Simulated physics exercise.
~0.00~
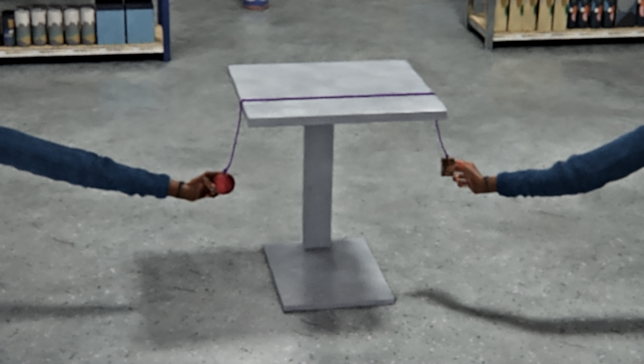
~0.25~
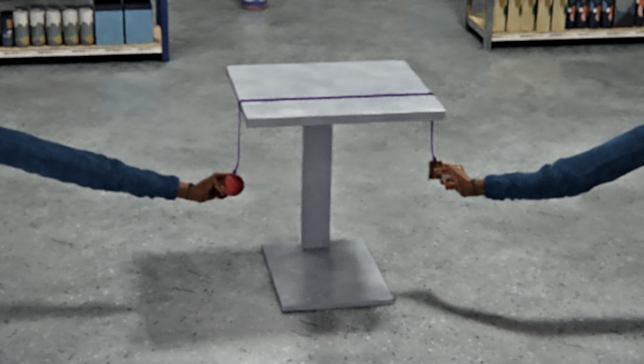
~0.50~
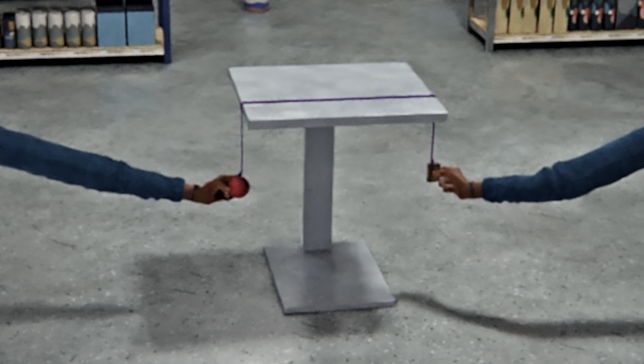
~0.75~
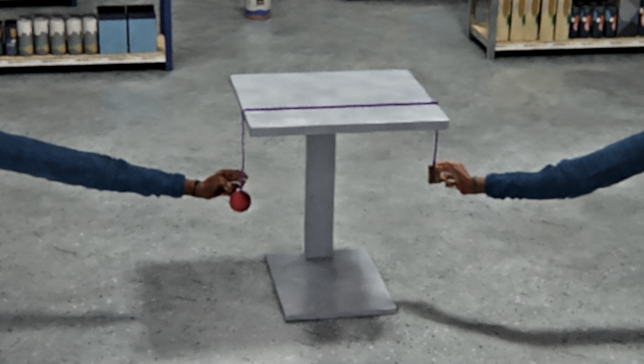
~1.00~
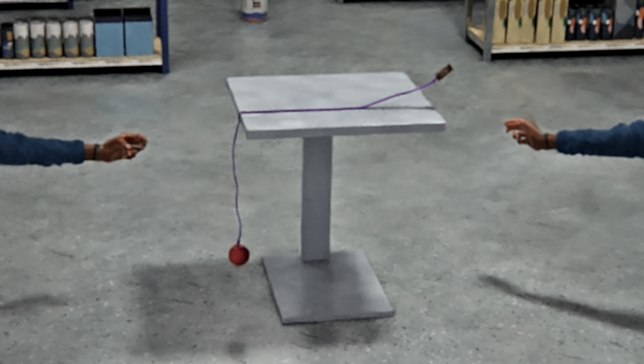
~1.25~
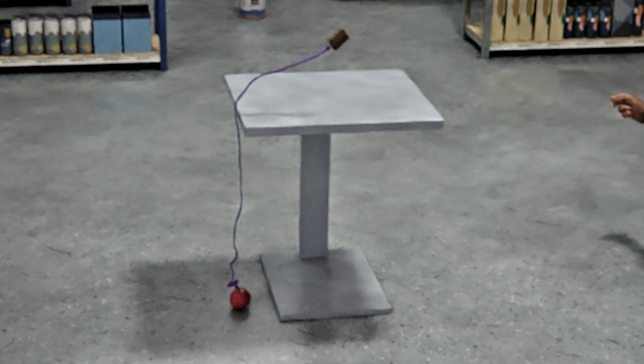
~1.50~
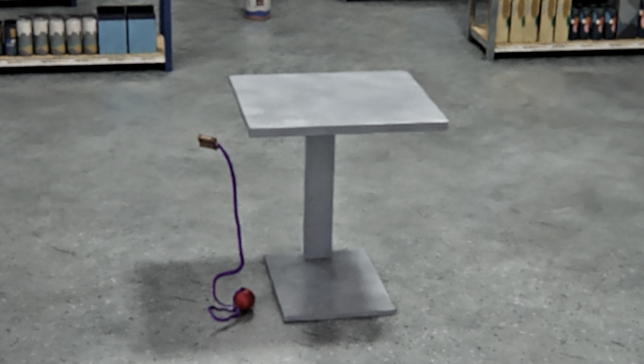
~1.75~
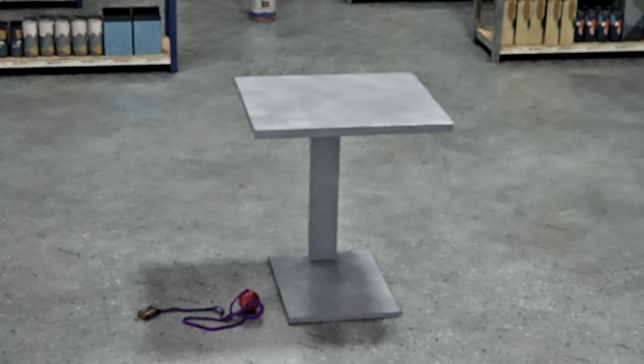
A red apple dropped to the floor when two hands let go of a purple ribbon draped over a gray table, pulling the small brown block on the right up across the top and off the left side, where everything ended on the floor.
